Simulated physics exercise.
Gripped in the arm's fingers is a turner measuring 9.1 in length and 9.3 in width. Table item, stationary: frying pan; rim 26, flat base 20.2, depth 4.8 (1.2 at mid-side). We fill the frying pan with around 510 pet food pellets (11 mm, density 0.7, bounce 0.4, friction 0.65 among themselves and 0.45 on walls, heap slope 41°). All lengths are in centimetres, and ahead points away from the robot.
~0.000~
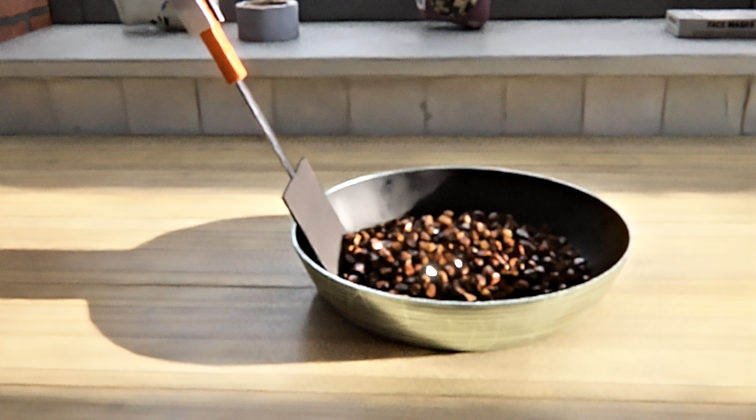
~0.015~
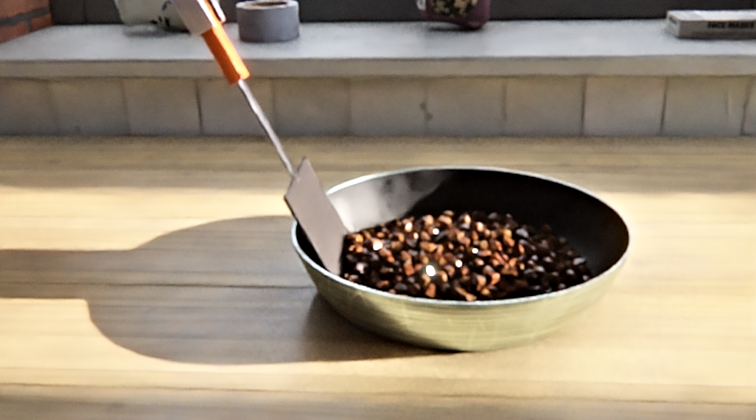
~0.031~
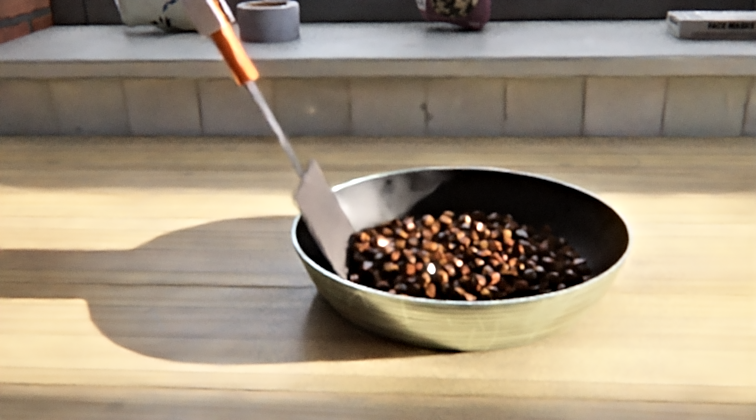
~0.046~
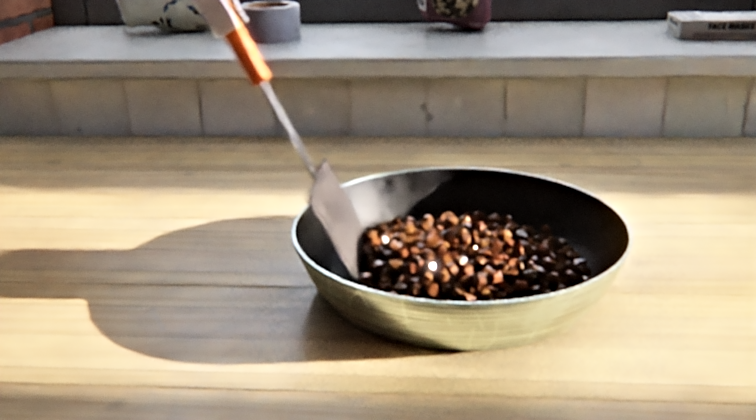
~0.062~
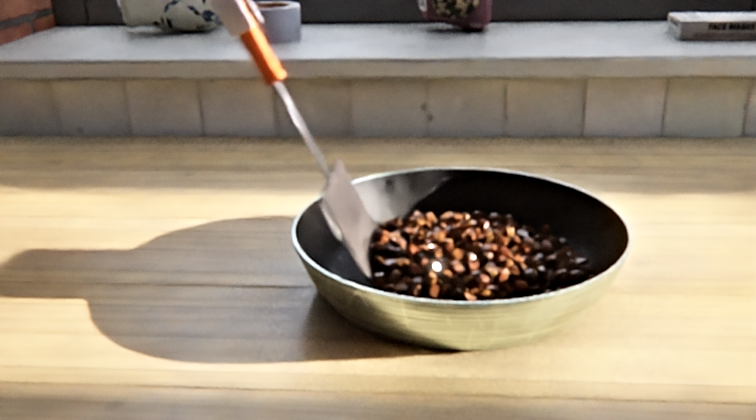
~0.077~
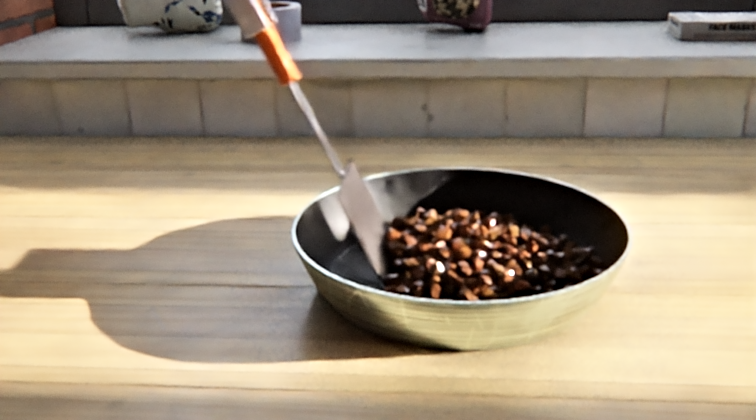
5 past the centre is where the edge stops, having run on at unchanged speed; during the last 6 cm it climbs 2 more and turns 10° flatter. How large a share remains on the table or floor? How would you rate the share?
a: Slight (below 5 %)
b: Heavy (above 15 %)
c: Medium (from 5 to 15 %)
Slight (below 5 %) (a).
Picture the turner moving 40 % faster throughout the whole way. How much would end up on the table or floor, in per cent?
Around 5 per cent would finish on the table or floor.
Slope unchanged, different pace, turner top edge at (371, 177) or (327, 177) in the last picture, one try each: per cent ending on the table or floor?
About 5 and 0 percent.
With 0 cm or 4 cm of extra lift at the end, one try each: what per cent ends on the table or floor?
Result: Approx. 5 % and 0 %, one try each.
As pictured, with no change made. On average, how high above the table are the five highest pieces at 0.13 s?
Height: Approx. 4 cm.
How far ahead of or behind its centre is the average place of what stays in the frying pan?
I'd say it's roughly 5.5 cm toward the front.
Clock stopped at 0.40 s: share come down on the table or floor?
It is near 0 percent.
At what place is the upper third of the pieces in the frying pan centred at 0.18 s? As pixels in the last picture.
It is centred at about (540, 244).
By 0.13 s, sloping 64°, highest piece 4 above the table; 506 in the frying pan.
By 0.18 s, sloping 59°, highest piece 5 above the table; 506 in the frying pan.
By 0.40 s, sloping 54°, highest piece 6 above the table; 502 in the frying pan, 4 on the table or floor.
By 1.45 s, sloping 54°, highest piece 6 above the table; 502 in the frying pan, 4 on the table or floor.
Final count, 502 in the frying pan, 4 on the table or floor. That is 1 % on the table or floor.
